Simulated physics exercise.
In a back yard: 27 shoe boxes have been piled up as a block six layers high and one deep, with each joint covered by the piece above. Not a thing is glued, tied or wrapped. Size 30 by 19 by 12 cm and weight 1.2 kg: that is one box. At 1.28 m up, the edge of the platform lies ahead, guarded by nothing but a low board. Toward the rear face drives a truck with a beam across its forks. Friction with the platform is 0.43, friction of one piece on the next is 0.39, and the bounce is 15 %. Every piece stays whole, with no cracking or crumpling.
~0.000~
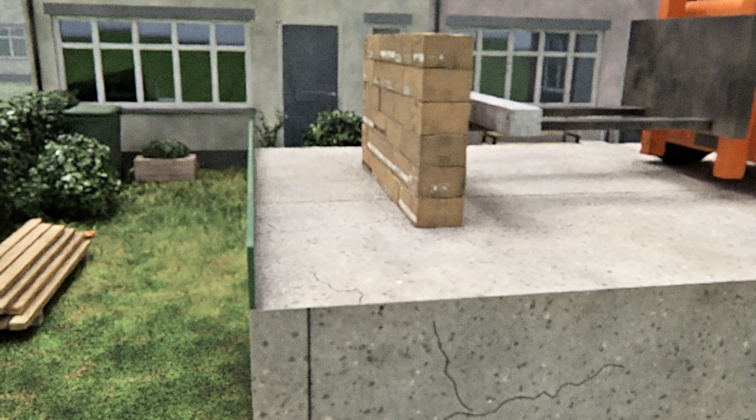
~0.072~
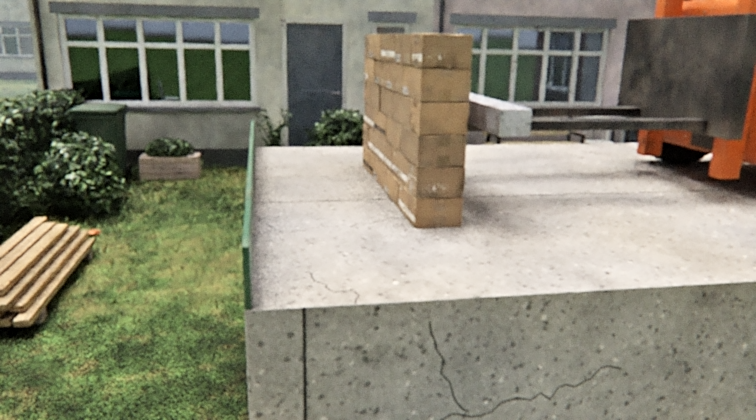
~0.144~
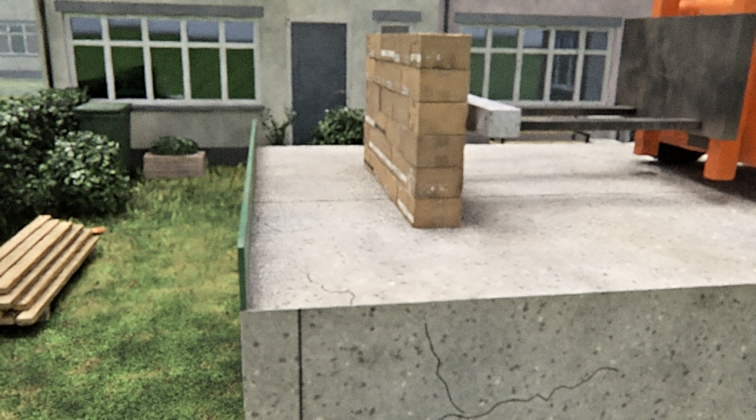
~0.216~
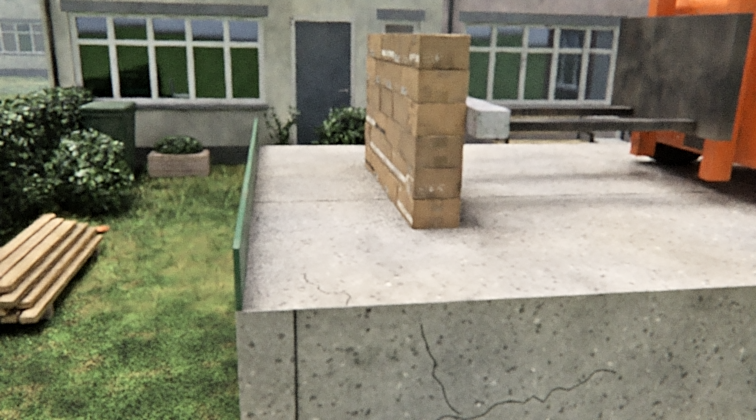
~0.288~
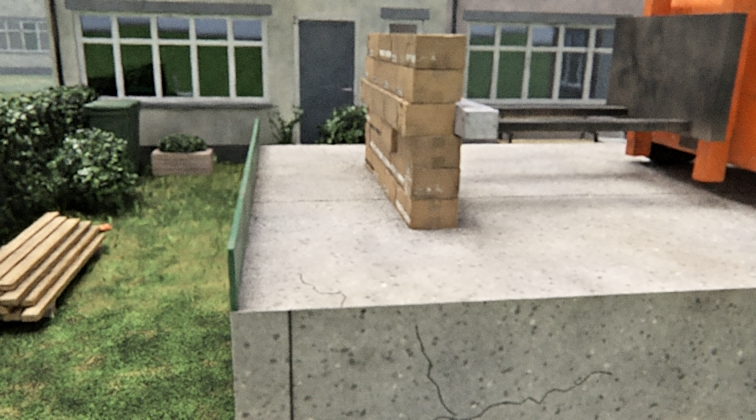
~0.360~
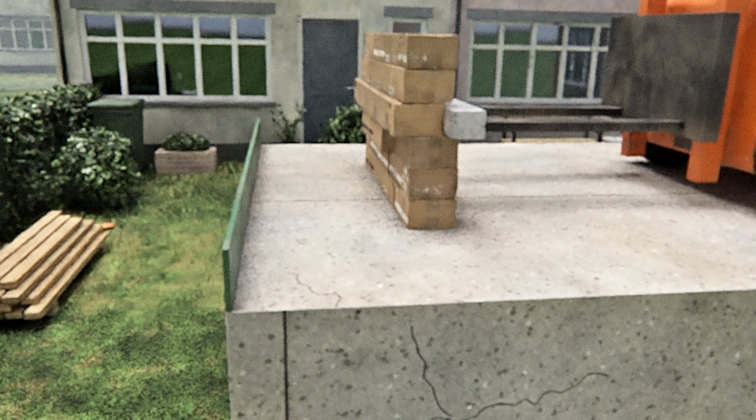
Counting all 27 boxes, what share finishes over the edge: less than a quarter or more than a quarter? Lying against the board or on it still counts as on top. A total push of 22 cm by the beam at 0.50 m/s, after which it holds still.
Less than a quarter.
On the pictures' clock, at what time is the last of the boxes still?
2.0 s, give or take.
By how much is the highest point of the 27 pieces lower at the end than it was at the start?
About 36 cm.
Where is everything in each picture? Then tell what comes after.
In the first picture (we follow the side turned to the camera; the camera moves round a little), beam (524, 123) 11 cm from the stack; no piece has moved.
The second picture shows beam (513, 123) 7 cm from the stack.
The third picture shows beam (502, 124) 38 mm from the stack.
The fourth picture shows beam (491, 124) 1 mm in.
The fifth picture shows beam (479, 125) 34 mm in; 10 stirred so far.
The sixth picture shows beam (467, 125) 7 cm in; 16 stirred so far.
Around 0.64 s, none of the 27 boxes over the edge, 26 disturbed.
Around 1.06 s, none of the 27 boxes over the edge, 23 disturbed.
Finally (2.3 s), 4 of the 27 boxes over the edge. That is 15 per cent.
